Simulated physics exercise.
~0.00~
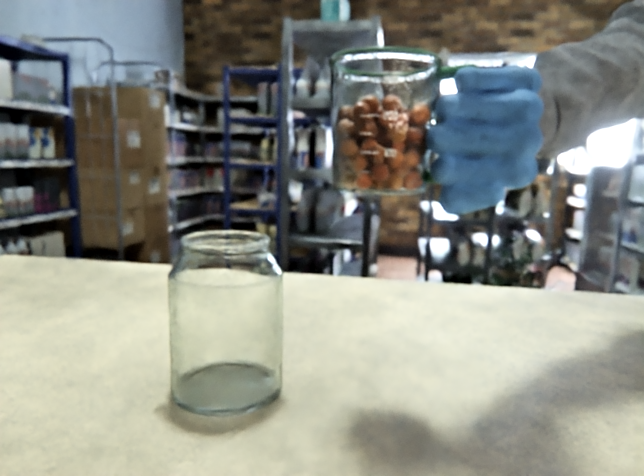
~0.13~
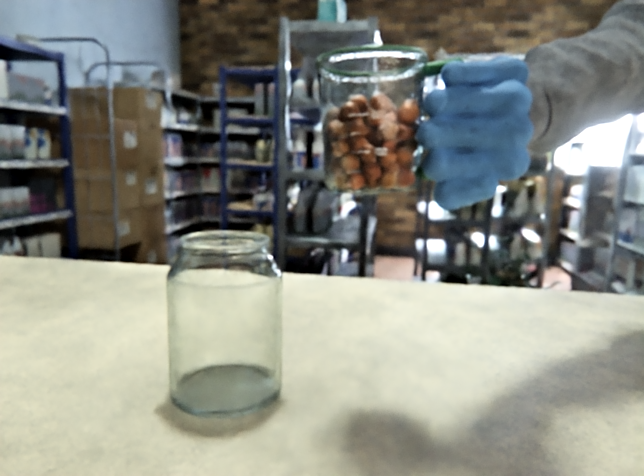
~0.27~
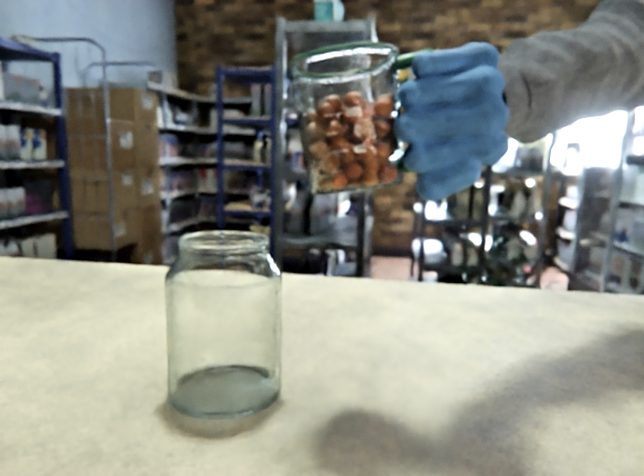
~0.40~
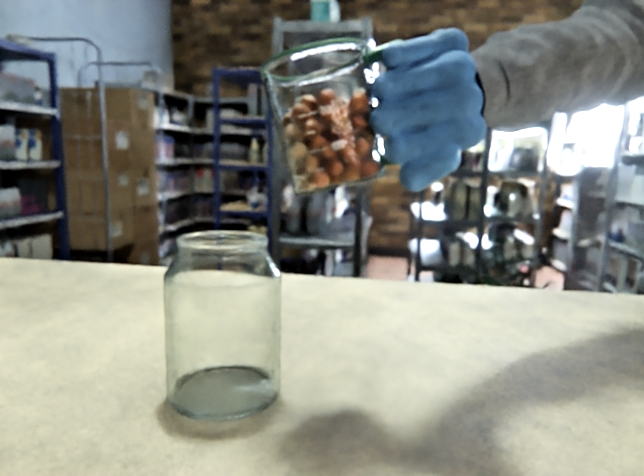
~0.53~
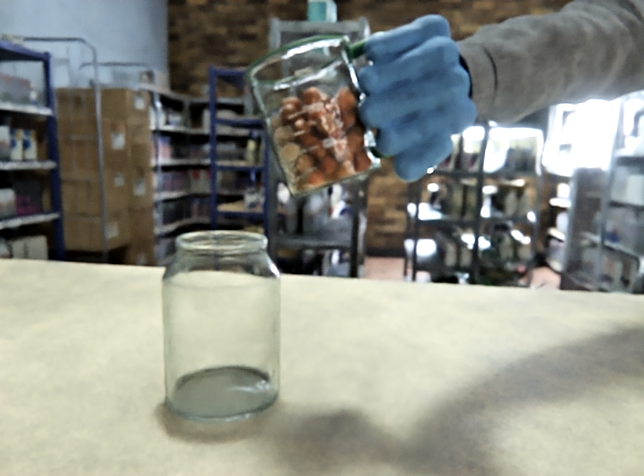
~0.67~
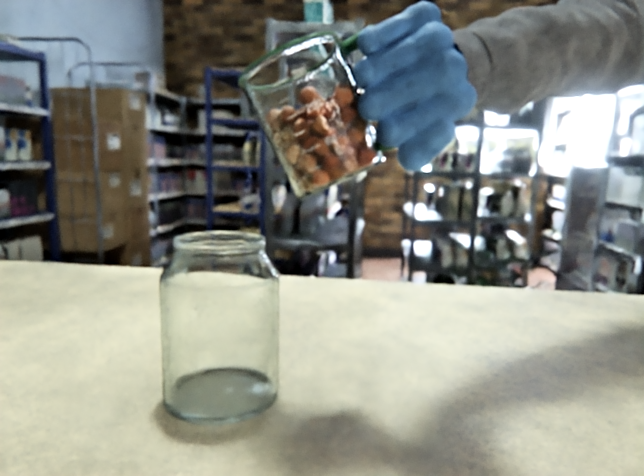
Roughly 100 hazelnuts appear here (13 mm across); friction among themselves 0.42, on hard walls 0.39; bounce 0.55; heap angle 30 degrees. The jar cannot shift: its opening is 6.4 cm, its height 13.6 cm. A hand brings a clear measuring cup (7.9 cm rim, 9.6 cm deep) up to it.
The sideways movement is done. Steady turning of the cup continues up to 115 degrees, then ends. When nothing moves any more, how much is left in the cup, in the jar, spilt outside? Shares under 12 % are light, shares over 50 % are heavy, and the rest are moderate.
At the end, still above: Gets little; jar: Takes over half; spilt: Gets little.
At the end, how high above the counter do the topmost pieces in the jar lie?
I'd put it near 5.5 centimetres.
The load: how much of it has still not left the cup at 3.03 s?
Around 5 in a hundred.
Then, at 1.67 s, tilt 67 degrees; the cup holds 100 %, the jar 0 %.
Then, at 2.33 s, tilt 94 degrees; the cup holds 95 %, the jar 0 %.
After 3.03 s, tilt 115 degrees; the cup holds 5 %, the jar 90 %.
At rest (3.6 s), still above 0 %, jar 100 %, spilt 0 %.
